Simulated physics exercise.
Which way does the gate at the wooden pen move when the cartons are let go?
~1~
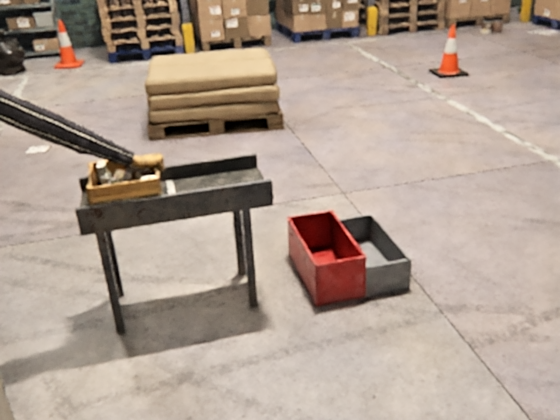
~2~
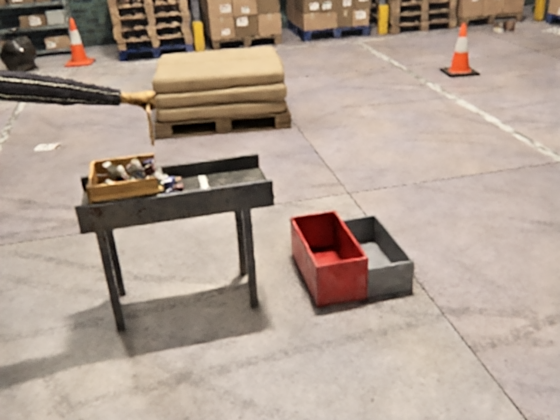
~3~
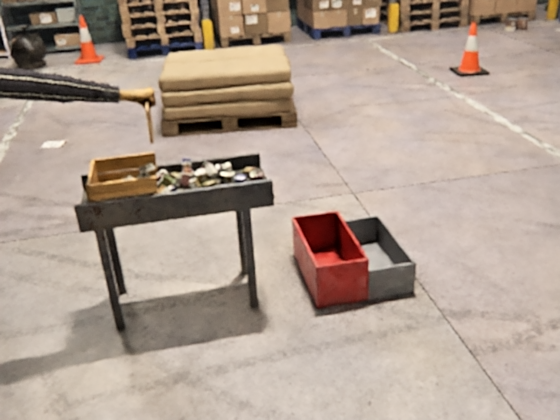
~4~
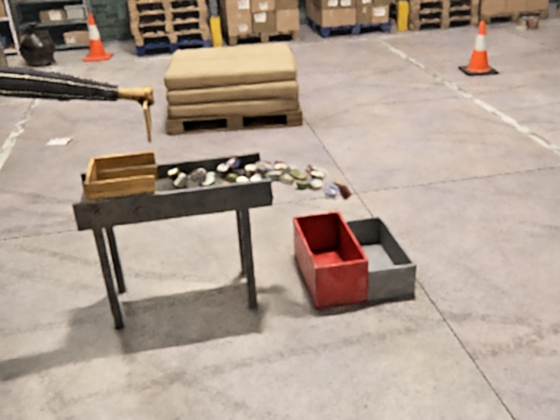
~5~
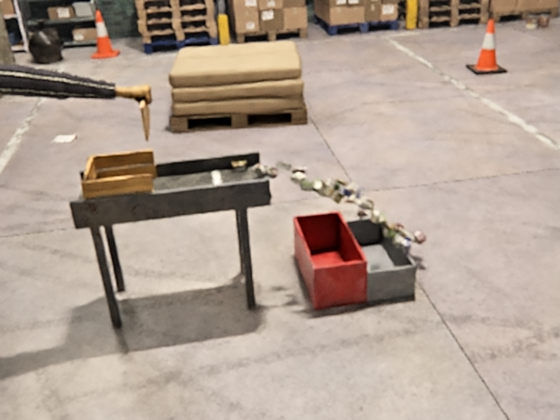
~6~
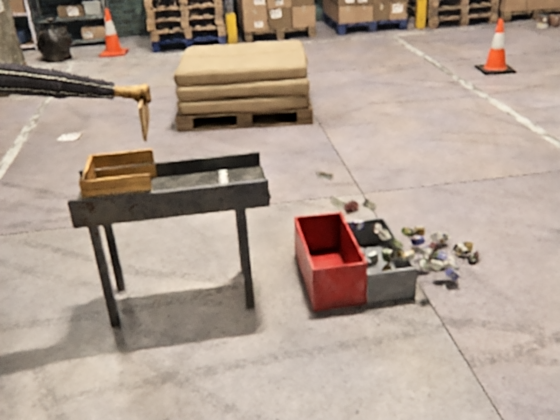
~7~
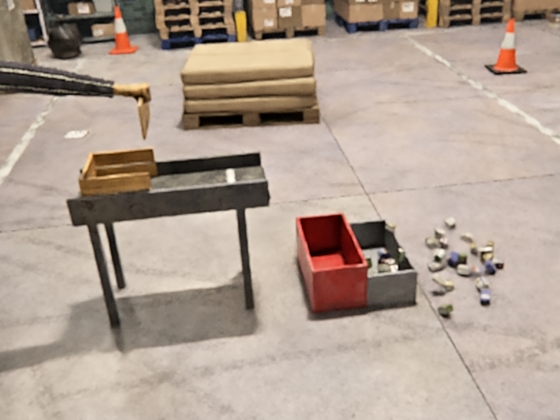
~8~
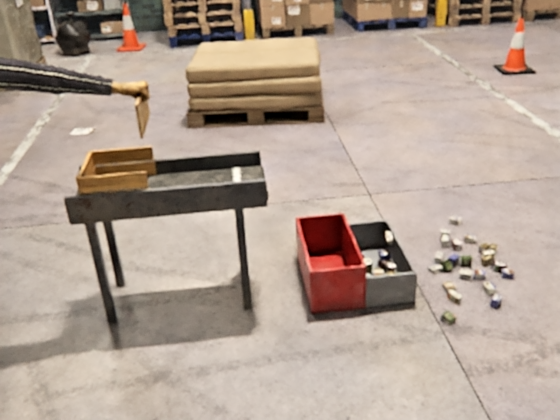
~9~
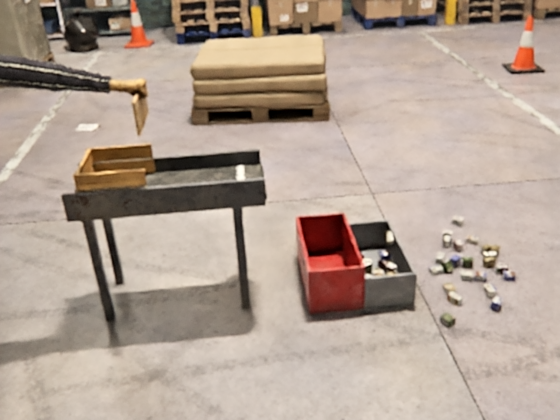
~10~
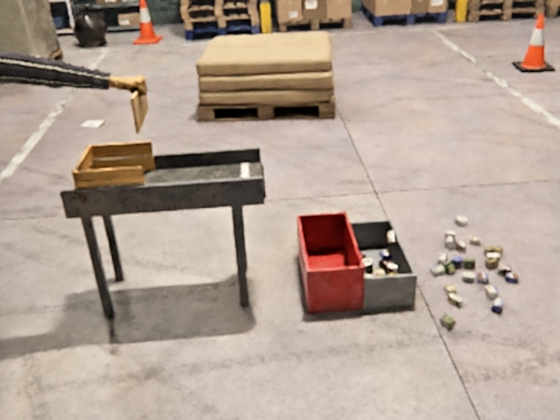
The gate moves up, raised by the dark arm above the wooden pen.
